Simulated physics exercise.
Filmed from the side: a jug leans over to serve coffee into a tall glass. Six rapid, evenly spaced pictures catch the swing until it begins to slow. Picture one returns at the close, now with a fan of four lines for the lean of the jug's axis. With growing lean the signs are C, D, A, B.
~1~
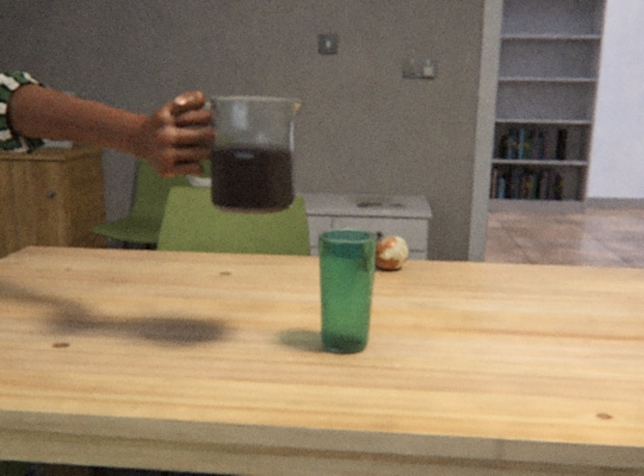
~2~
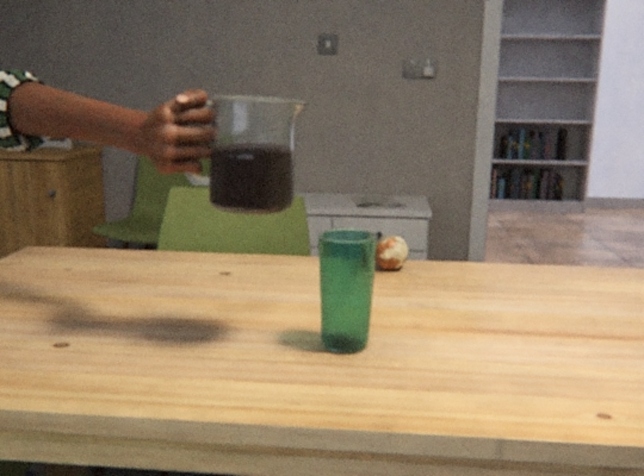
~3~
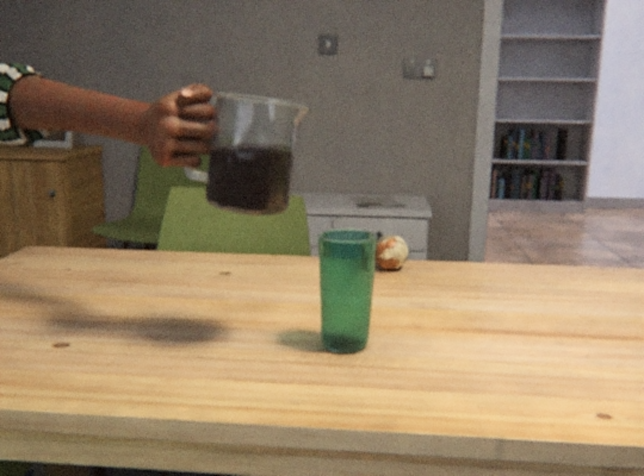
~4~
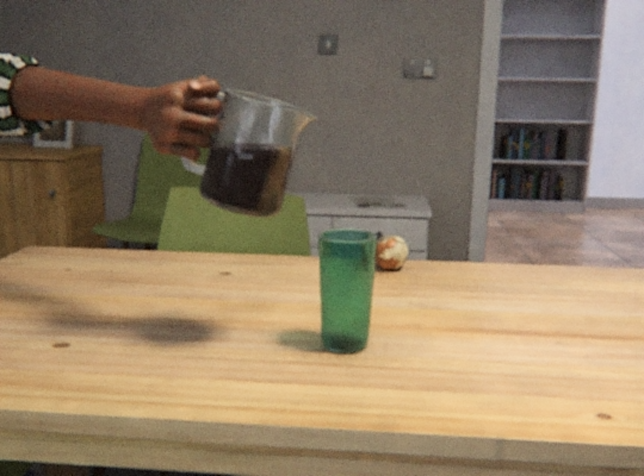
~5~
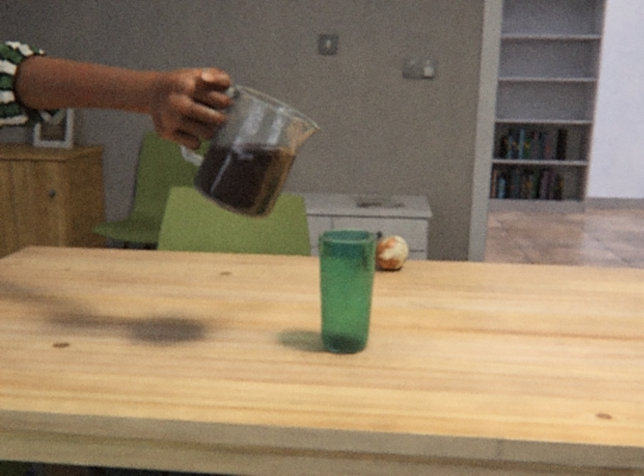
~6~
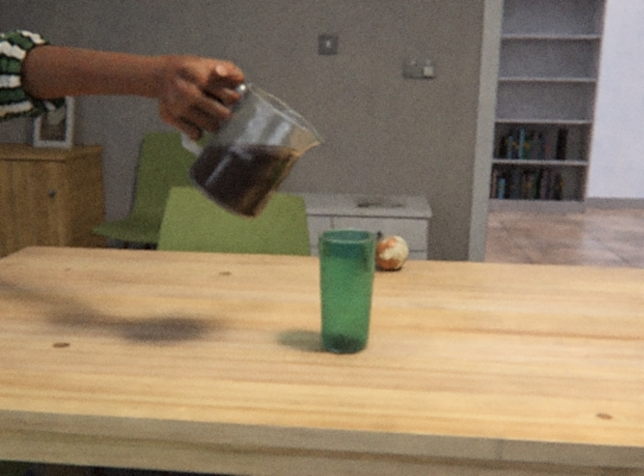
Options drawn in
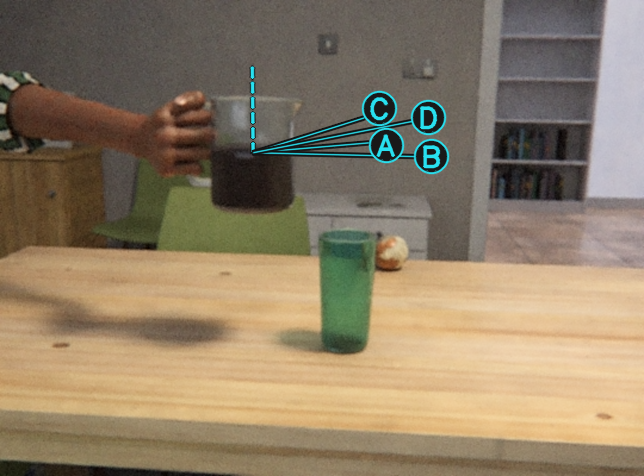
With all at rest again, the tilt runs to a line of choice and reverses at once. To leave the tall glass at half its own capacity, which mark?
Tilt C does it best.
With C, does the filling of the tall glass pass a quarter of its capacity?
Yes, clearly.
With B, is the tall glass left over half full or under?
Over.
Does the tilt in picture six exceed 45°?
No.
On the marked copy, A at (368, 142); B at (414, 156); C at (364, 117); D at (411, 121).
With A, the tall glass ends with about 83 % of what it can hold.
With B, the tall glass ends with about 91 % of what it can hold; 7 % of the coffee is spilt.
With C, the tall glass ends with about 50 % of what it can hold.
With D, the tall glass ends with about 67 % of what it can hold.
